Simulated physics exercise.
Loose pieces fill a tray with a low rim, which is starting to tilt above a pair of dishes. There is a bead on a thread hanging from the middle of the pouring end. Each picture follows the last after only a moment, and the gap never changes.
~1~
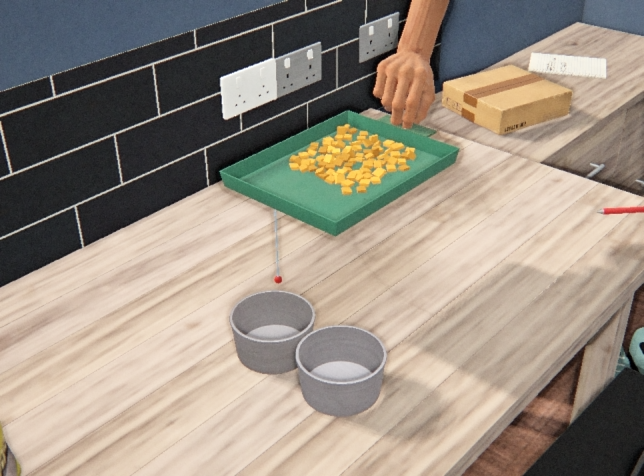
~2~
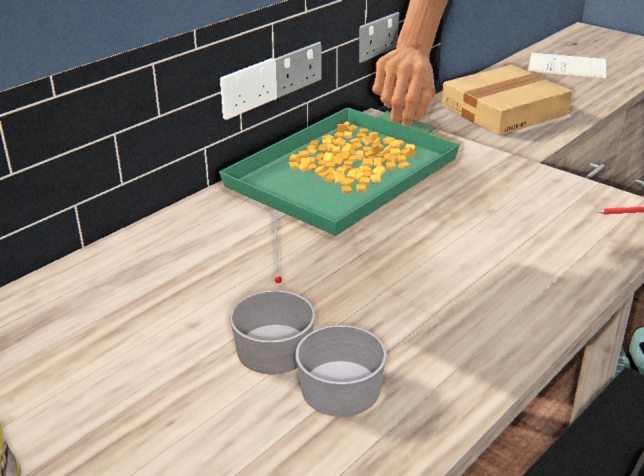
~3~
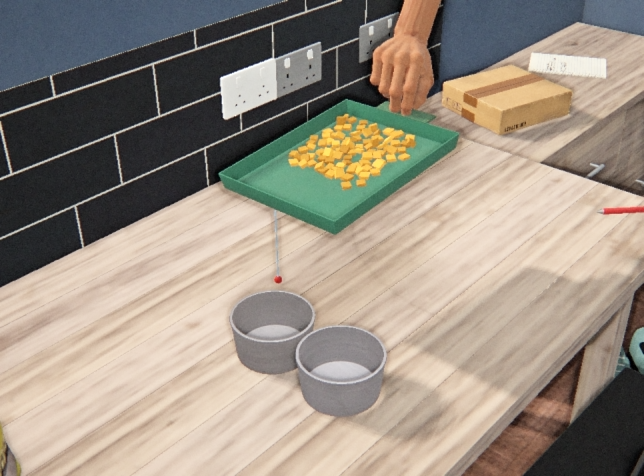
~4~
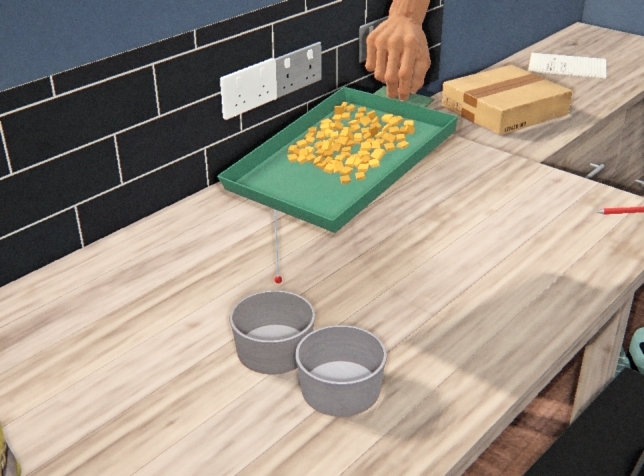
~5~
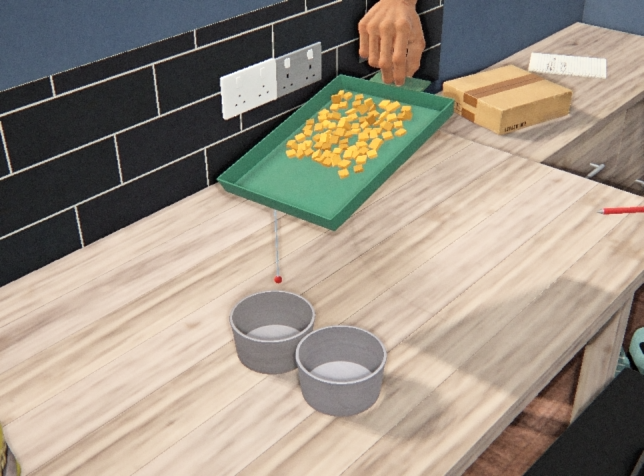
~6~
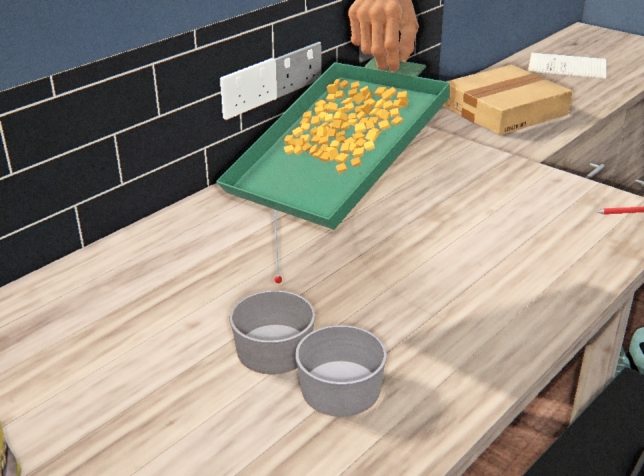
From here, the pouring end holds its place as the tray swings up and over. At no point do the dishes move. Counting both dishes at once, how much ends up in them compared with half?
Between them they hold less than half.
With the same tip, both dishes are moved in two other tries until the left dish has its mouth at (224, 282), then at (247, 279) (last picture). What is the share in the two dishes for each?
You'd get near 90 per cent and afterwards near 70 per cent.
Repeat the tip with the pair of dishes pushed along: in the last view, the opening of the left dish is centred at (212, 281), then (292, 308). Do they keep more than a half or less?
First try: A majority; second try: A minority.
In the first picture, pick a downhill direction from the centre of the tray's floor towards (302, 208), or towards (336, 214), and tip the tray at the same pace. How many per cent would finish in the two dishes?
70 per cent, then 30 per cent.
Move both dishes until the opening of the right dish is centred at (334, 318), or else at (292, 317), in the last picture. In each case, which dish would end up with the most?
Placement one: The left-positioned dish. Placement two: The left-positioned dish.
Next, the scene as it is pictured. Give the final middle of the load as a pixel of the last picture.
Roughly at (225, 317).
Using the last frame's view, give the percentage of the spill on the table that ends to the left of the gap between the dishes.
100 in a hundred, roughly.
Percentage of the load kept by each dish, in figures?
Per cent held at the end: Left dish 10, right dish 0.
Soon after the last picture, tray tipped steeply; nearly all on the tray; a stray few in the air.
A little later, tray tipped past a quarter turn; about two thirds on the tray; a stray few in the left dish; about a quarter outside both; a stray few in the air.
Later still, tray tipped past a quarter turn; a small part in the left dish; nearly all outside both.
At rest, tray tipped past a quarter turn; none in the right dish; a small part in the left dish; nearly all outside both.
